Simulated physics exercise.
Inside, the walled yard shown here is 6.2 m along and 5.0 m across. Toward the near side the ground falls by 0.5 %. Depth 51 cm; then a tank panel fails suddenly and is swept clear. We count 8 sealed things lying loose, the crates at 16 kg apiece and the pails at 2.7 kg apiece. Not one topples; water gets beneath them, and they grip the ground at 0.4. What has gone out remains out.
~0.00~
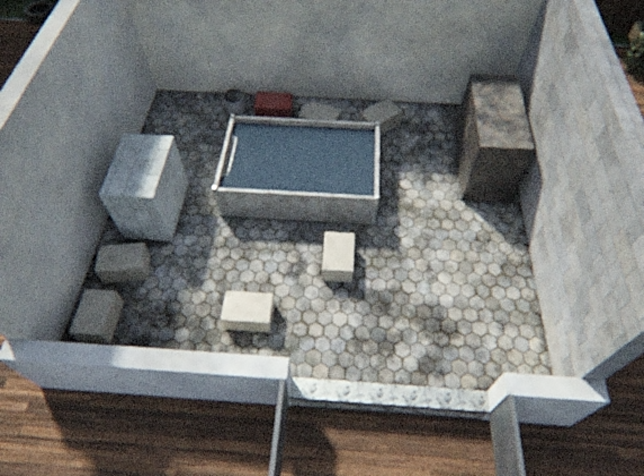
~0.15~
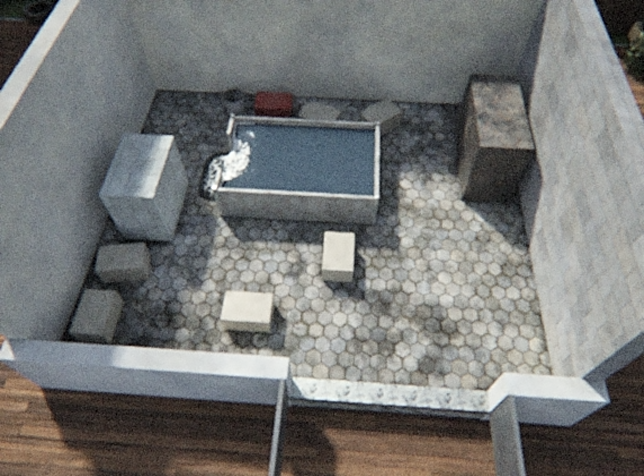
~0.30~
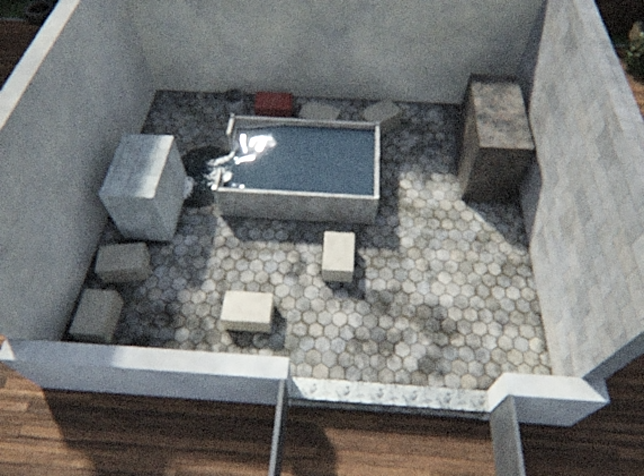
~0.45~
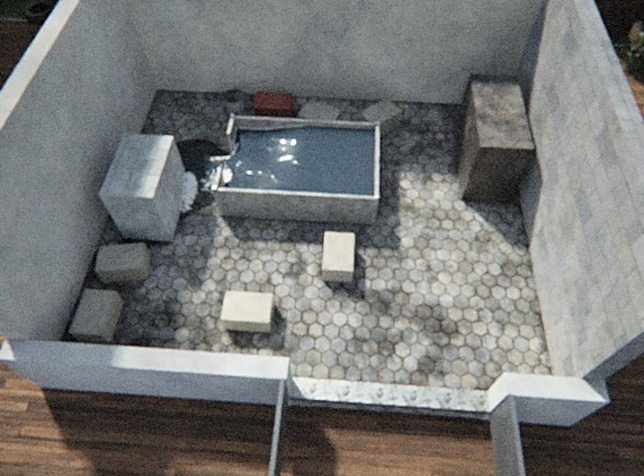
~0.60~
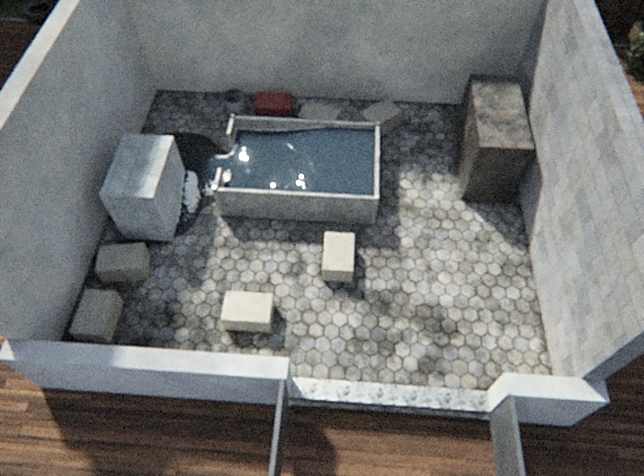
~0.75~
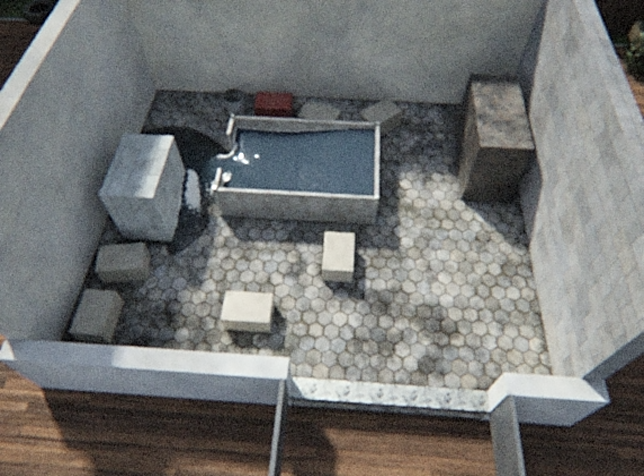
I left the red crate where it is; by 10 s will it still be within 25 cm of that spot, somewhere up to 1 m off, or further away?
It will be further away than 1 m.
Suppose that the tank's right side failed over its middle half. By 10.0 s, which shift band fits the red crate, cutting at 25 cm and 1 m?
Result: The red crate is pushed partway.
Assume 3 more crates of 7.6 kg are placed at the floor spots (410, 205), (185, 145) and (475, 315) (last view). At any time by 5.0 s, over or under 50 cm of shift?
Lab note - in order: Below threshold / above threshold / below threshold.
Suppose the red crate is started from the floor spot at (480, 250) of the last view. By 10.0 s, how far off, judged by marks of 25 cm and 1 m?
It stays put.
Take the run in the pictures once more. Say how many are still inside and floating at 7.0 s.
The number is 5.
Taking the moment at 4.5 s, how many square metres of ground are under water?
I'd estimate close to 20 m2.
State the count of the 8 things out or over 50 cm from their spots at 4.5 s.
By my reckoning, 2.
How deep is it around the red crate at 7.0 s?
Near 8 cm deep.
After 2.0 s the red crate is near (273, 100), 0.0 m from its start, aground; 0 of 8 are out; 0 afloat.
After 4.5 s the red crate is near (309, 104), 0.6 m from its start, aground; 0 of 8 are out; 2 afloat.
After 7.0 s the red crate is near (394, 120), 2.0 m from its start, afloat; 0 of 8 are out; 5 afloat.
After 10.0 s the red crate is near (414, 171), 2.7 m from its start, aground; 0 of 8 are out; 2 afloat.
